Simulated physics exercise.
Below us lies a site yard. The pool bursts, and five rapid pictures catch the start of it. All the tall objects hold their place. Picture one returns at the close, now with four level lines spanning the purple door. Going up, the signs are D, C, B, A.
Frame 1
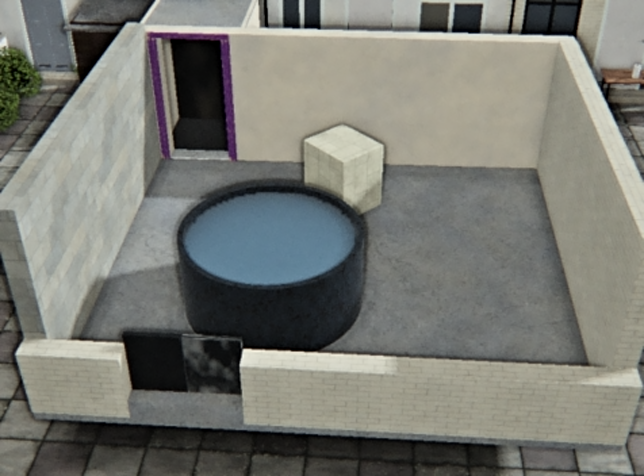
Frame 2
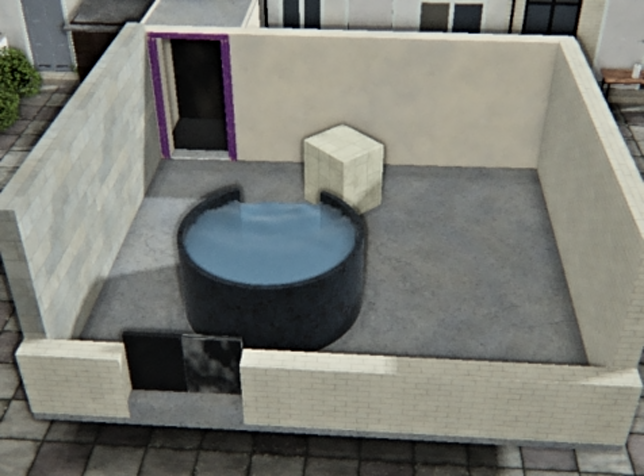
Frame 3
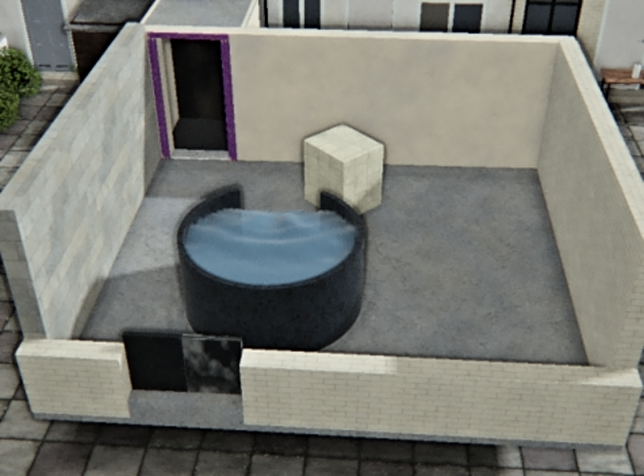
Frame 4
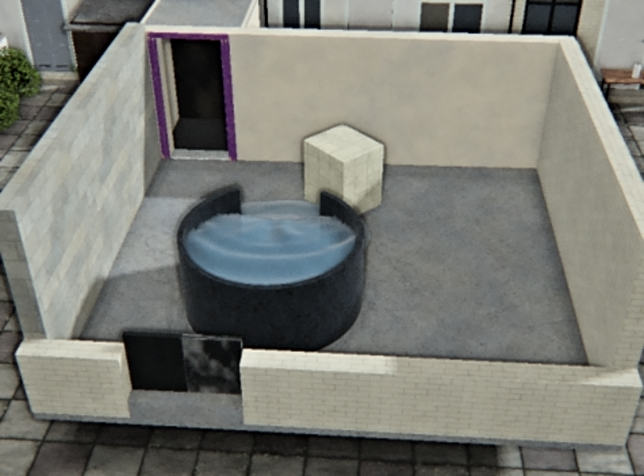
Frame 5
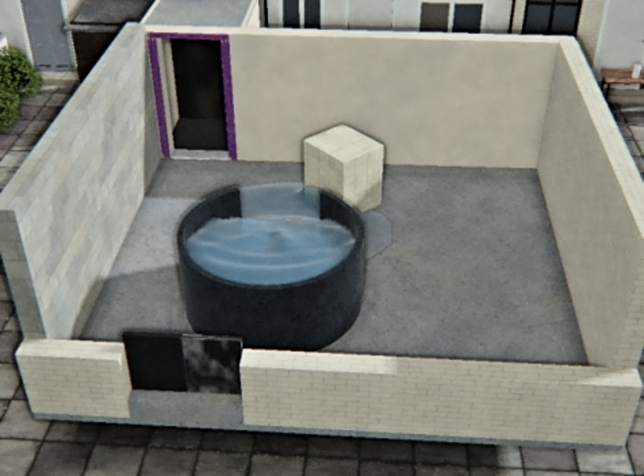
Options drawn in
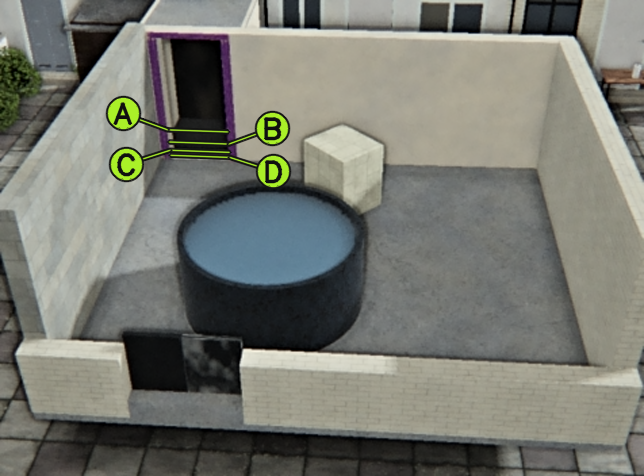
Site yard with a round dark pool, its far wall opening, water rippling and sinking inside, then a wet patch showing behind.
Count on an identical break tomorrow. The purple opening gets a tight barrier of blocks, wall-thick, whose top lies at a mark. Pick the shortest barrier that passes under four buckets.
I would pick line A.
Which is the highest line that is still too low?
It is B.
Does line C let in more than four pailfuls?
Yes.
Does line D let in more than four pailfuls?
Yes, that goes wrong.
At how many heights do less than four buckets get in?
One.
On the marked copy, A at (197, 130); B at (198, 143); C at (199, 151); D at (200, 156); from the bottom up D, C, B, A.
With A, a bucket or two gets in.
With B, about 11 bucketfuls get in.
With C, dozens of bucketfuls pour in.
With D, dozens of bucketfuls pour in.
